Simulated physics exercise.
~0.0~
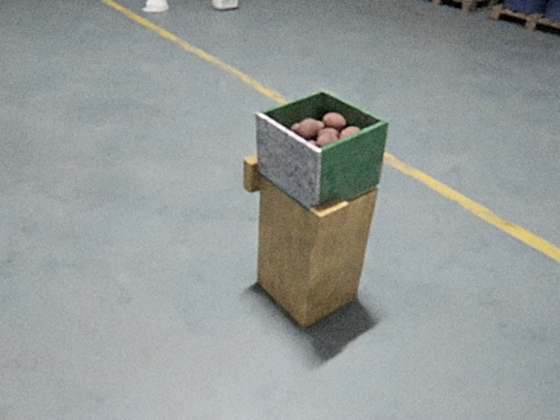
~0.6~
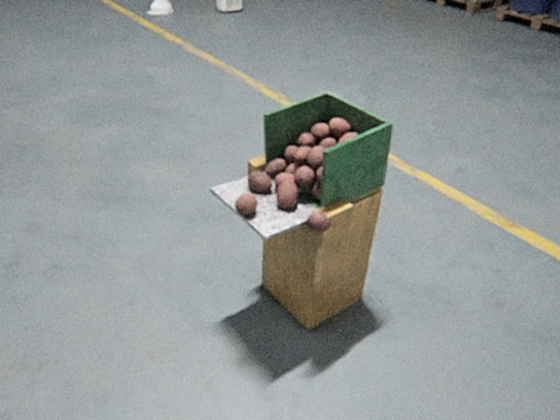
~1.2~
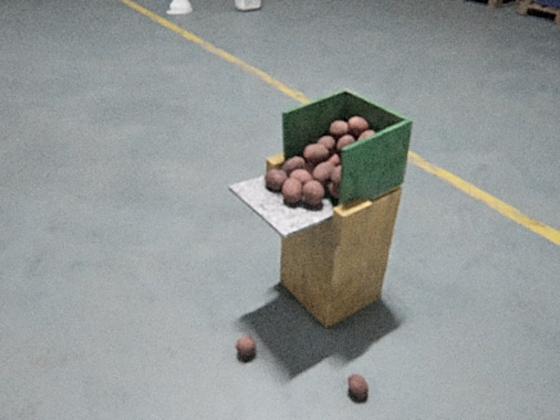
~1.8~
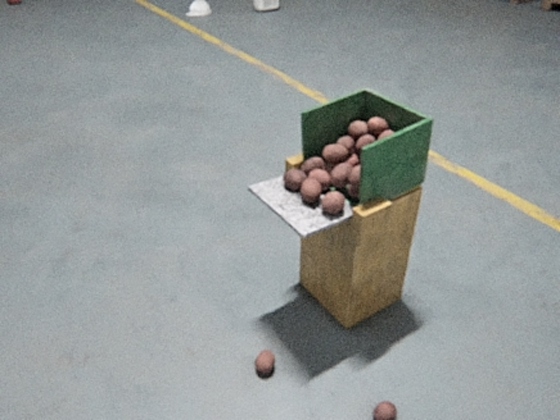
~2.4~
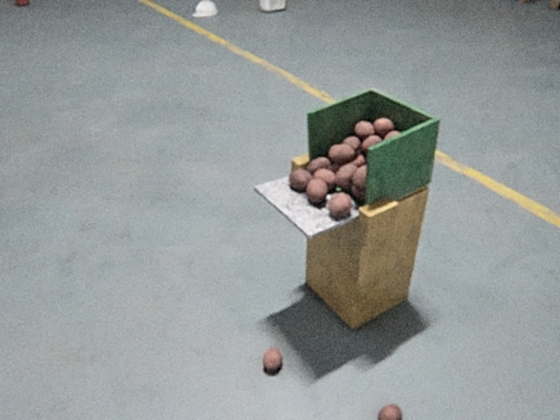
In the video, a green hopper of red potatoes stands on a wooden block as its front flap lowers to the left; potatoes roll onto the flap and two drop to the floor, while the rest stay heaped in the hopper and on the lowered flap.
